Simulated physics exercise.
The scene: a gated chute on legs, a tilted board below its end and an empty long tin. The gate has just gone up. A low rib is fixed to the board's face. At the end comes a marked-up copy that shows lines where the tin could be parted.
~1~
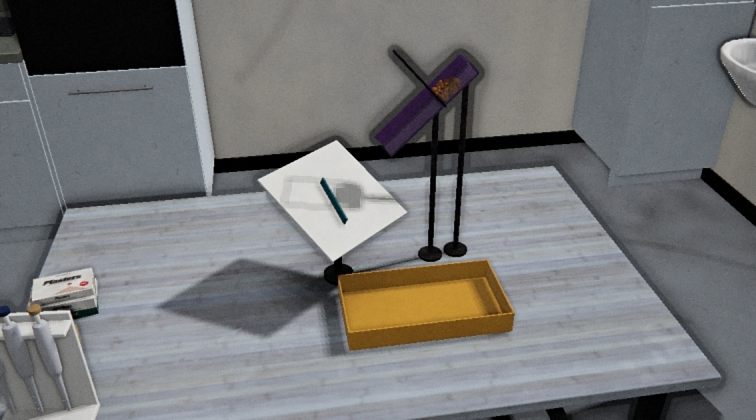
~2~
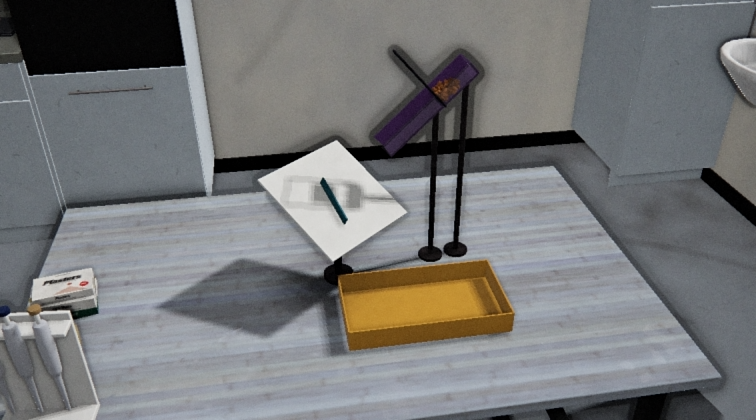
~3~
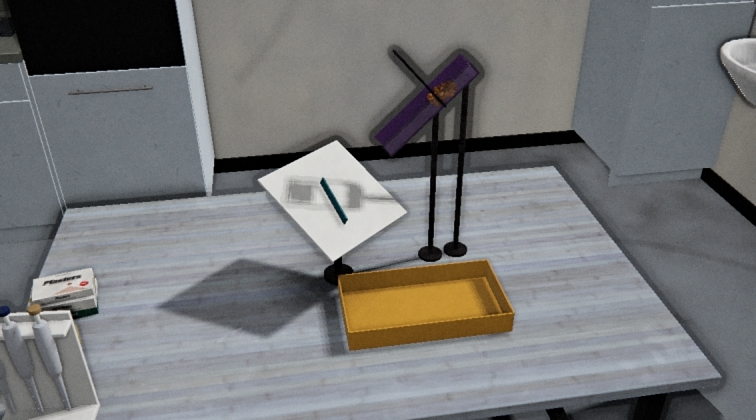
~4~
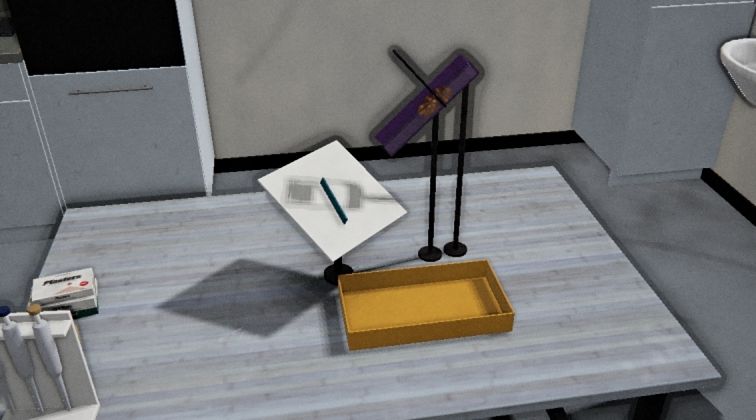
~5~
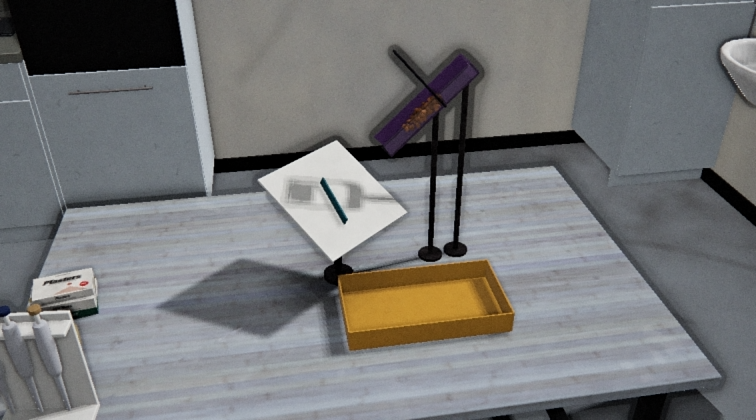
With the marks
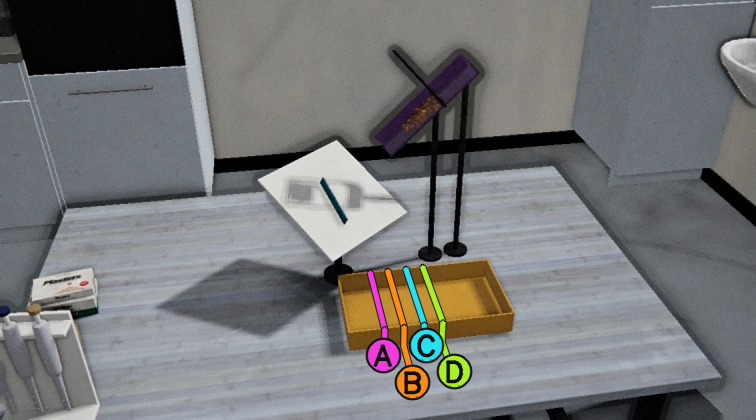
Small orange-brown bits slide down and left along a sloping purple chute above a tilted white board.
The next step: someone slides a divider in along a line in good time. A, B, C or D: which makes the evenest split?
B beats the others.
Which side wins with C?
More lands on the left.
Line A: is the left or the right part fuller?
More lands on the right.
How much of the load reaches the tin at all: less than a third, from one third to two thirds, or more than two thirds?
More than two thirds.
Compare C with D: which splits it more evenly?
That is line C.
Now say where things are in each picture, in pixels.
The first picture shows load behind the gate (447, 90), bits of cat kibble; lip of the chute (387, 151), sloping fairly steeply.
The second picture shows middle of the board (335, 196), tilted fairly steeply; middle of its low edge (372, 235); of its high edge (299, 159).
The third picture shows front corners of the tin (349, 332) and (514, 313), empty; front of the load (429, 98).
The fourth picture shows middle of the load (434, 104); its front (419, 111), roughly a third of the way to the lip; rib from (323, 177) to (348, 219).
The fifth picture shows middle of the load (424, 113); its front (404, 126), roughly two thirds of the way to the lip.
On the marked copy, line A crosses the front rim at (384, 328); line B crosses the front rim at (403, 326); line C crosses the front rim at (424, 324); line D crosses the front rim at (442, 321).
For line A, of what is caught, about a tenth on the left of the divider, the larger part on the right.
For line B, of what is caught, roughly half on the left of the divider, roughly half on the right.
For line C, of what is caught, the larger part on the left of the divider, roughly a quarter on the right.
For line D, of what is caught, every piece on the left of the divider, not one piece on the right.
